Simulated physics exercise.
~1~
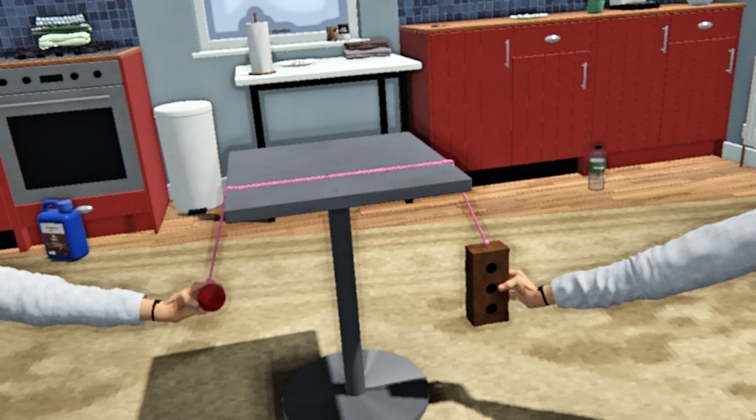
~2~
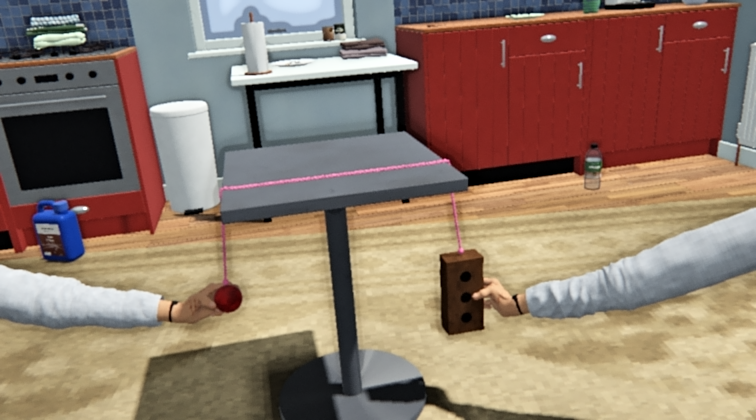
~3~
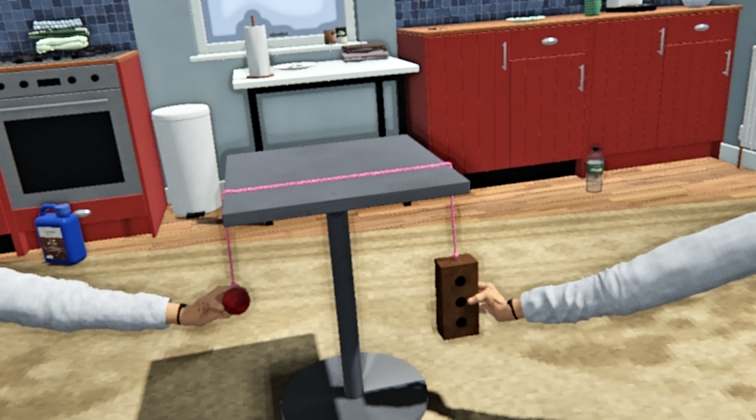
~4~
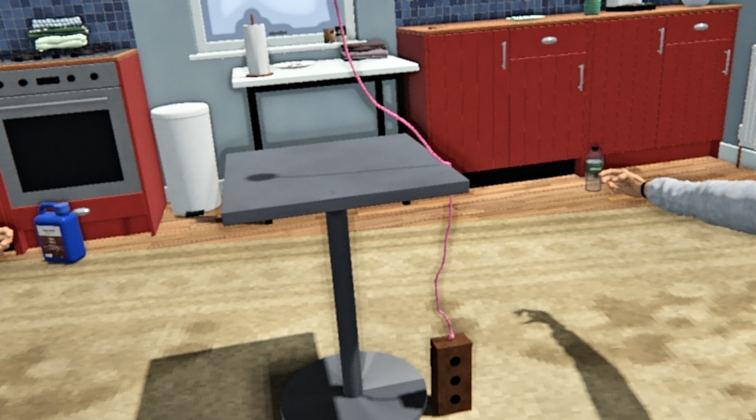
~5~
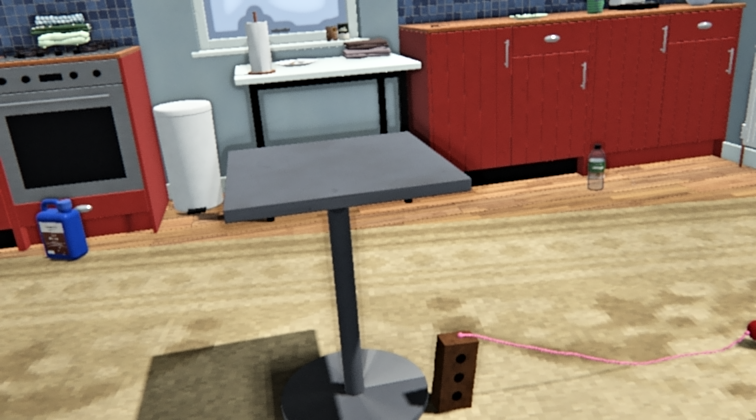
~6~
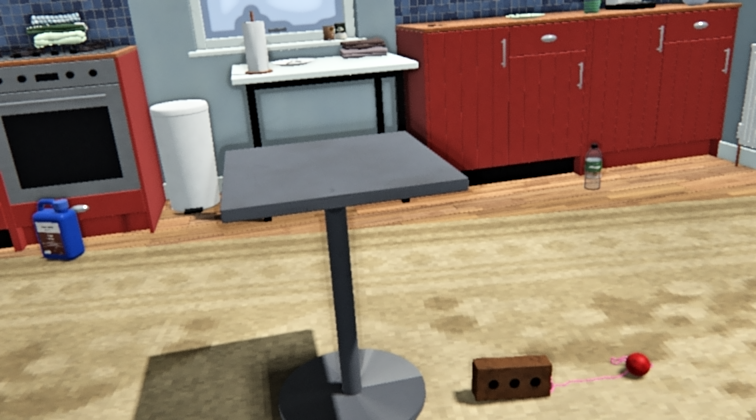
A pink string lies across a grey side table in a kitchen, with a red ball hanging at its left end and a dark brick with three holes at its right, each held by a hand. The hands shift the ball and brick slightly inward, then let go and draw back. The brick drops to the floor, pulling the string rightwards and the ball up over the table. The ball comes down on the right, the string trailing from the upright brick. Finally the brick lies on its side, with the ball resting on the floor to its right.
